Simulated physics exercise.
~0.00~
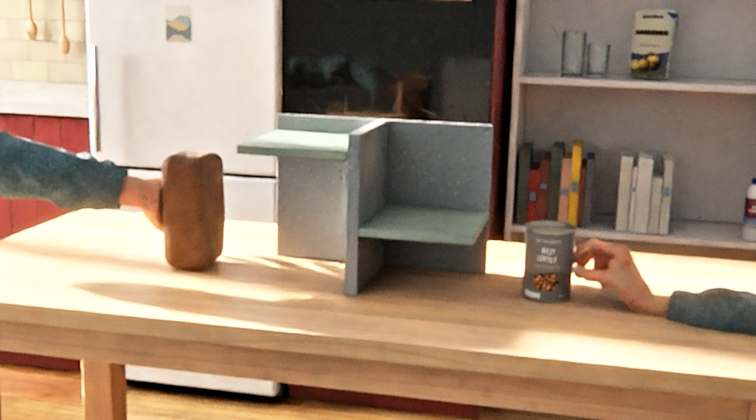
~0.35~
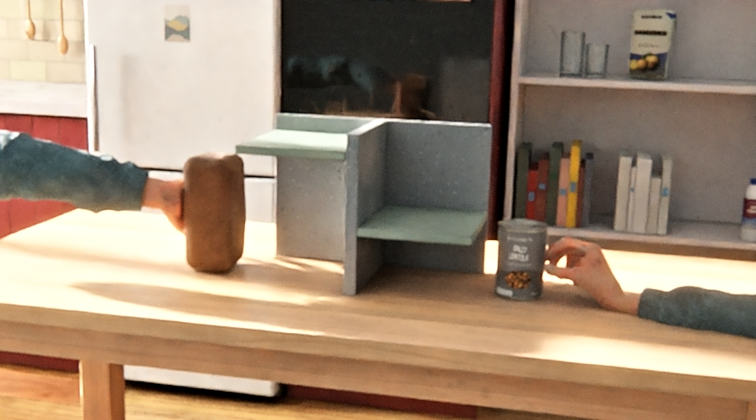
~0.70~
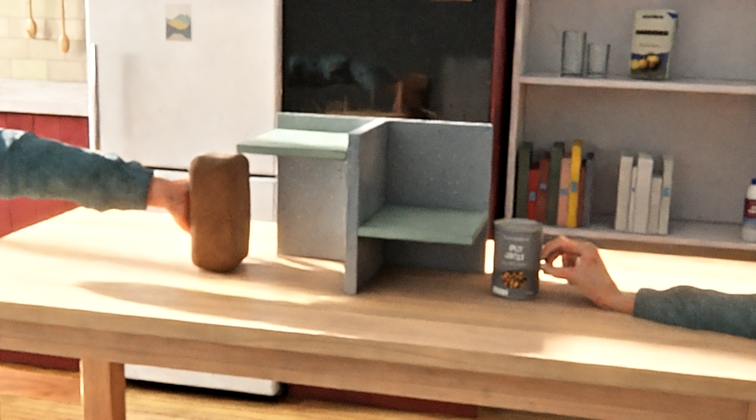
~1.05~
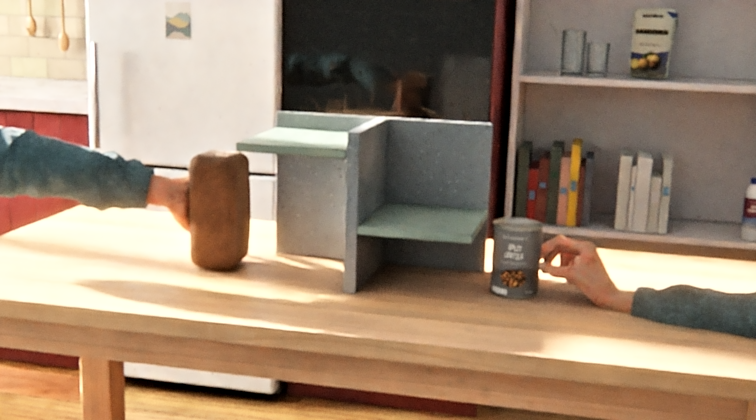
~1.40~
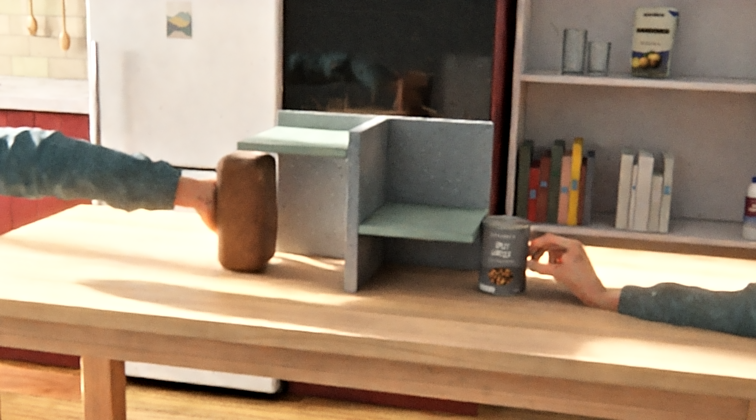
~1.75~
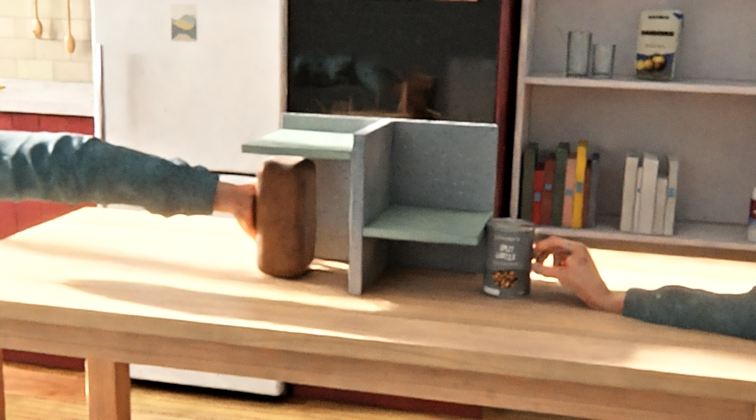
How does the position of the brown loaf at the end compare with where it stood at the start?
At the start the loaf stands on the table to the left of the rack, clear of it. By the end it is further right, standing beneath the higher left shelf.
